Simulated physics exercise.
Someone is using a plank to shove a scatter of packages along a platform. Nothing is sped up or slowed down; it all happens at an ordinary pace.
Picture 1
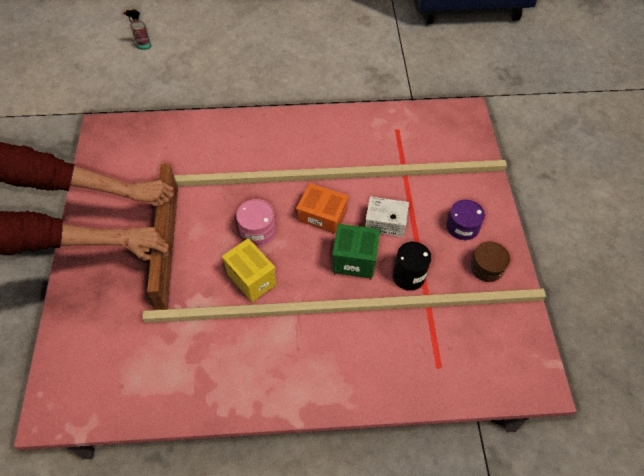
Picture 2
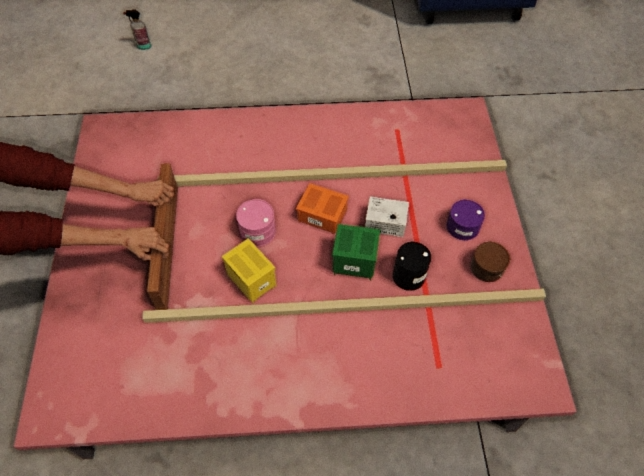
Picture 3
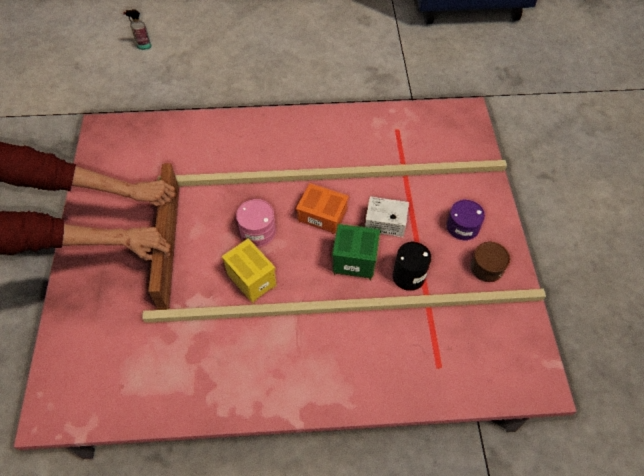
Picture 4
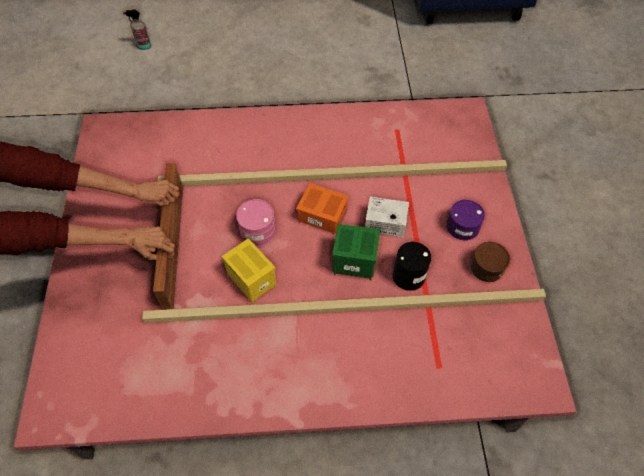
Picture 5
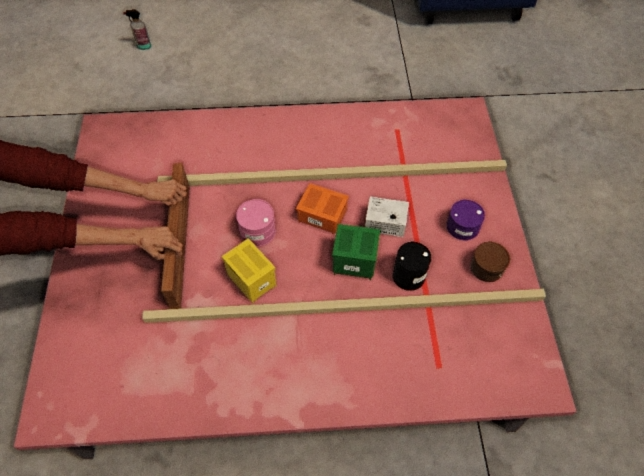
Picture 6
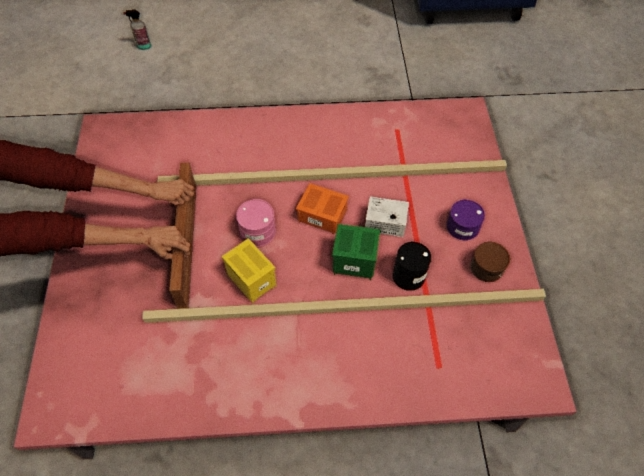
Two hands held a wooden plank still at the left of a pink platform, then slid it a little to the right between two rails, while the scattered colorful packages ahead stayed put.
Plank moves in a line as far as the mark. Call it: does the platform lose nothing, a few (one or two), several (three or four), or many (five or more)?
It loses nothing.
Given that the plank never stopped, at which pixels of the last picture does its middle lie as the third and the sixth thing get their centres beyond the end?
About (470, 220) and about (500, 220).
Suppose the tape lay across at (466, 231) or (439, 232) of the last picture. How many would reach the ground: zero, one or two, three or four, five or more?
With the tape at the first spot it's either one or two, and at the second it's none.
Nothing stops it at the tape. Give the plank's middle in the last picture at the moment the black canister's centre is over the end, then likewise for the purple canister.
The middle is at (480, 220) when it's the black canister, and at (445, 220) when it's the purple canister.
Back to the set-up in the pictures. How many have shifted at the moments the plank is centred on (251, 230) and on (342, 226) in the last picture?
At first I count 2, and then 6.
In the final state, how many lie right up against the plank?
The figure is 3.
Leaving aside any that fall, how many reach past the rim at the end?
Count: 0.
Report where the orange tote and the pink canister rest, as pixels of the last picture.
(429, 181) and (433, 214), roughly.
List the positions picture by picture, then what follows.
Brown pail (490, 262); purple canister (465, 220); black canister (412, 267); plank (164, 235); tape (416, 233), in the first frame.
Purple canister (465, 220); pink canister (257, 223), in the second frame.
Black canister (412, 267); white box (387, 217), in the third frame.
Brown pail (490, 262); plank (170, 235), in the fourth frame.
Purple canister (465, 220); green tote (356, 252), in the fifth frame.
Brown pail (490, 262); purple canister (465, 220); black canister (412, 267); plank (184, 234); tape (416, 233), in the sixth frame.
A little later, none off yet; brown pail at rest near (490, 262); purple canister at rest near (465, 220); black canister at rest near (412, 267).
When it is over, the number that fall off is zero.
